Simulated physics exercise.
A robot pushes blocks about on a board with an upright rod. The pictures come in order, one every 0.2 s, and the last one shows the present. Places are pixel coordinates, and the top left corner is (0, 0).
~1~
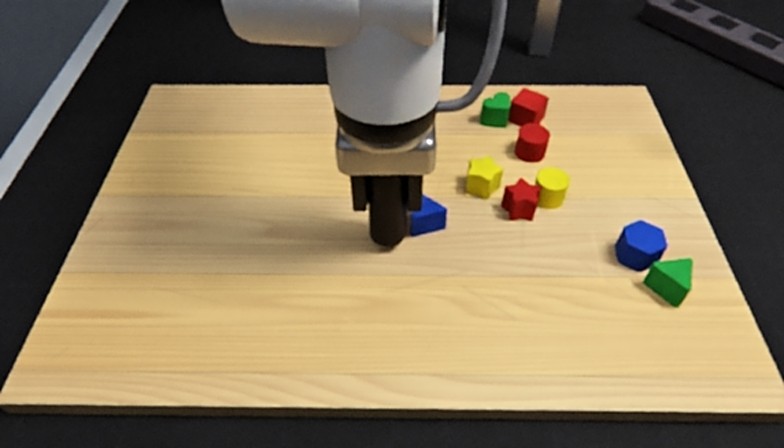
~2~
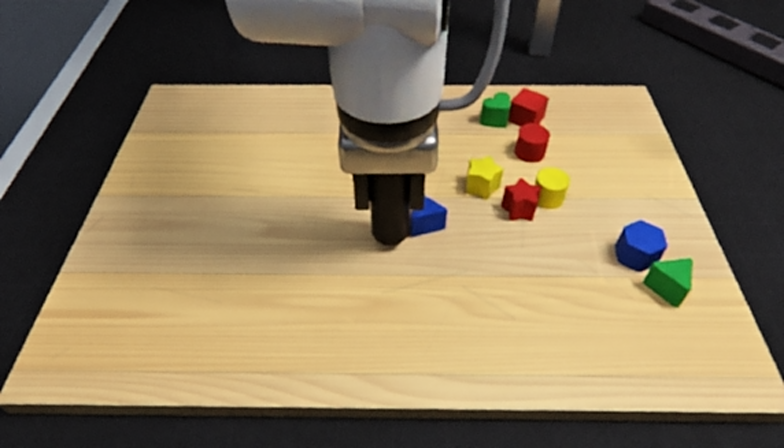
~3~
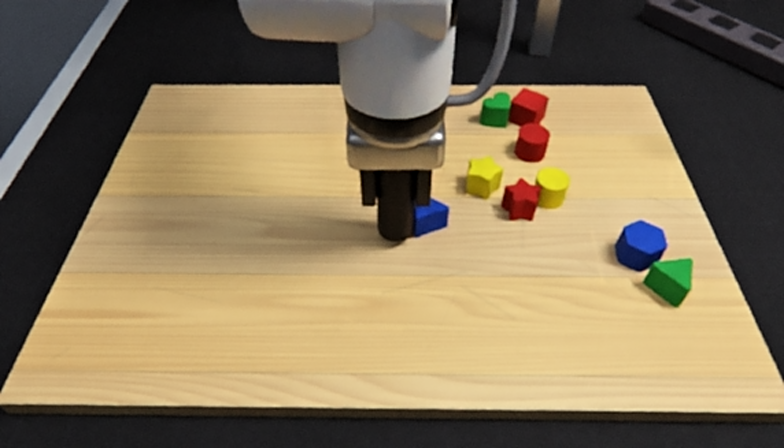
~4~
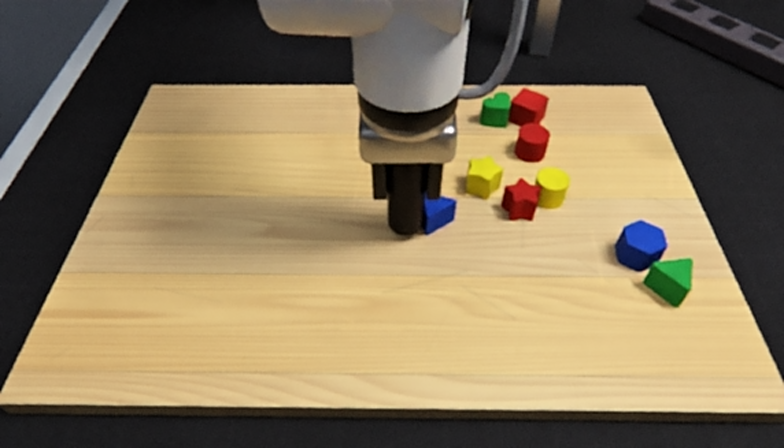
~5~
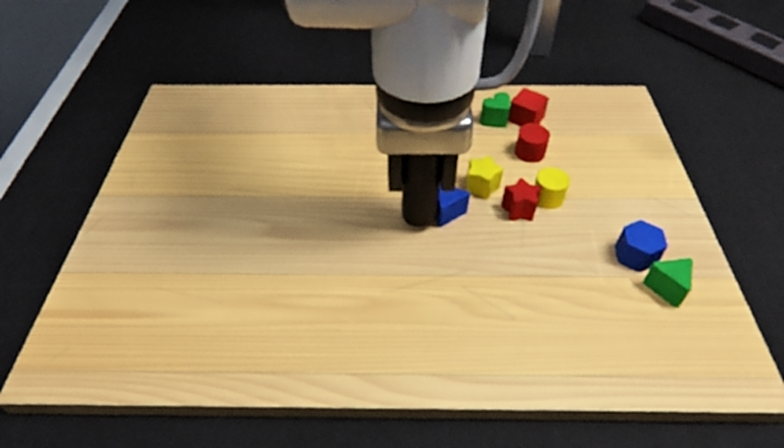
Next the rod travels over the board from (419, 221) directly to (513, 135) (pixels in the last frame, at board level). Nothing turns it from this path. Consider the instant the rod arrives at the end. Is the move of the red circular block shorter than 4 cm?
In short: Yes.
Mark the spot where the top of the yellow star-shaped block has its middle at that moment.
Its top face will be centred at roughly (511, 155).
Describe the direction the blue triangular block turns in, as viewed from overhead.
Answer: With the clock.
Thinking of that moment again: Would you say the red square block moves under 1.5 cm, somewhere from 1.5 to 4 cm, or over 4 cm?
If I had to pick, the red square block travels less than 1.5 cm here.
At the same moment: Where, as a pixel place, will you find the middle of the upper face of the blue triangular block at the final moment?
The middle of its upper face will lie at (486, 177).
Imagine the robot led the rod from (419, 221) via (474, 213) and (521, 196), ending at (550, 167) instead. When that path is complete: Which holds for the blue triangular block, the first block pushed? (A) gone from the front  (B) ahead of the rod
(B)
On the path given first. One third of the way, rod (454, 182); blue triangular block (483, 177), turned 30° clockwise; yellow star-shaped block (500, 161).
Two thirds of the way, rod (485, 153); blue triangular block (486, 177), turned 45° clockwise; yellow star-shaped block (511, 156), turned 40° clockwise.
At the end, rod (514, 128); blue triangular block (486, 177), turned 45° clockwise; yellow star-shaped block (511, 155), turned 45° clockwise; green heart-shaped block in place; red square block in place; red circular block (541, 131).
